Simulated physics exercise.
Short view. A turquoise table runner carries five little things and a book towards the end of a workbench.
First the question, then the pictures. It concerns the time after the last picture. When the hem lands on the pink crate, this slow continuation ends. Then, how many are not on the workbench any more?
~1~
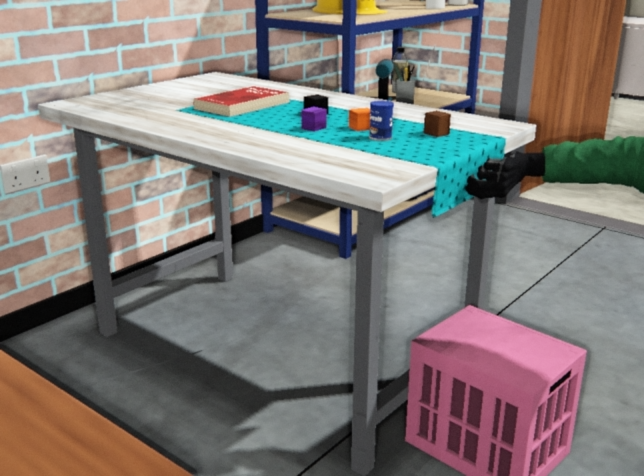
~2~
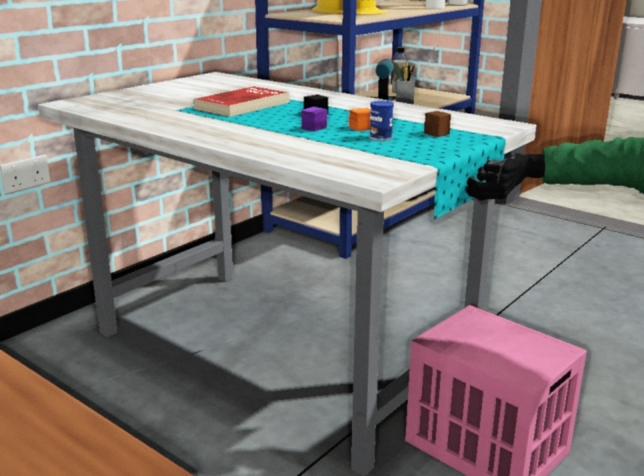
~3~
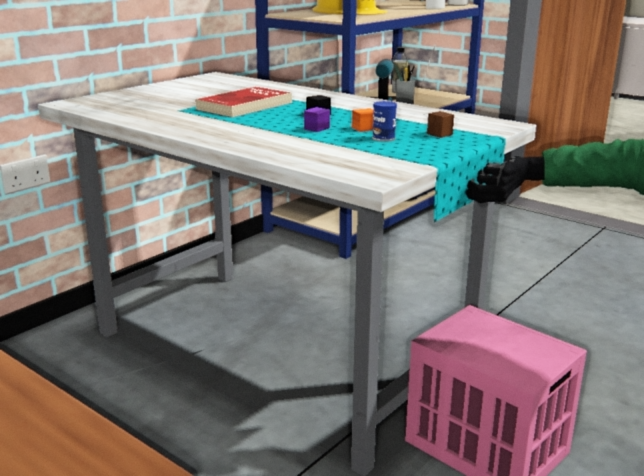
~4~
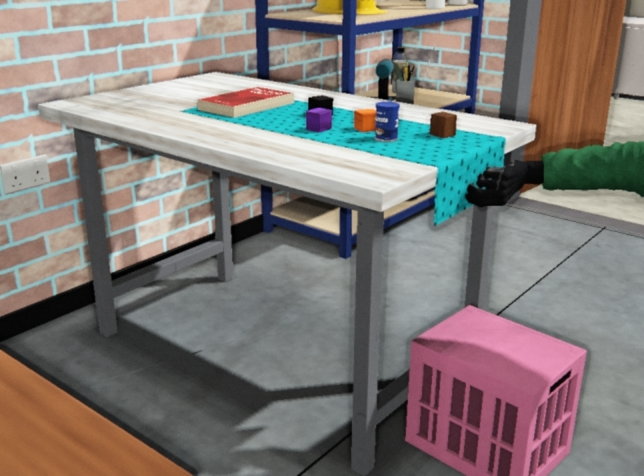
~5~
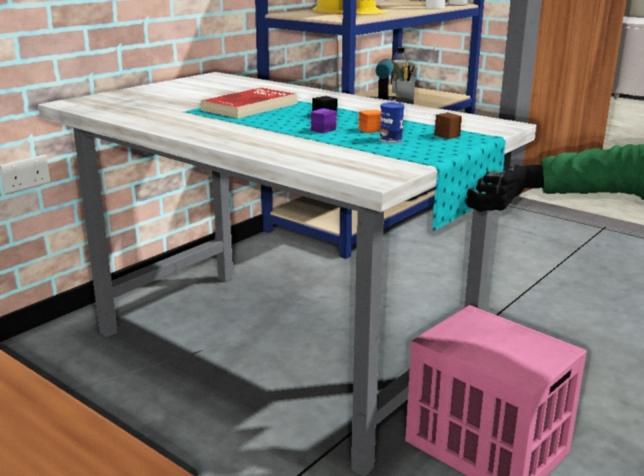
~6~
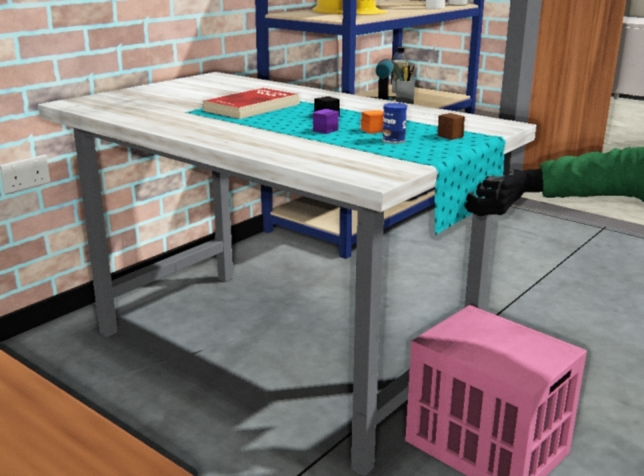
Not on it any more: Three.
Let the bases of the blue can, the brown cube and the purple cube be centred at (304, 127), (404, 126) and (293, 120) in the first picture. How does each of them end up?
Result - blue can still up, brown cube down, purple cube still up.
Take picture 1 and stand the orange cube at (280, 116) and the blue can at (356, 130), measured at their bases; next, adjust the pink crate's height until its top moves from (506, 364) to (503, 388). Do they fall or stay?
The orange cube stays put, the blue can is lost.
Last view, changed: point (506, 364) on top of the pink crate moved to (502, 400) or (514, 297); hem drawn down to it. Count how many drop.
The tally is 4 and 1.
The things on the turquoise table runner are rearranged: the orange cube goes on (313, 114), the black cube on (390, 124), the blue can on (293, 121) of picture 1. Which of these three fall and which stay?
Here's the result: The orange cube remains in place, the black cube leaves the top and the blue can remains in place.
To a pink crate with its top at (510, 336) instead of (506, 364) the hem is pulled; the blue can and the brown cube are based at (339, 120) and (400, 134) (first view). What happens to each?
The blue can stays put, the brown cube is lost.
Early on, hem near (465, 291); brown cube gone.
Midway, hem on the crate; brown cube, blue can and orange cube gone.
Finally, hem on the crate; brown cube, blue can and orange cube gone. The workbench loses three.
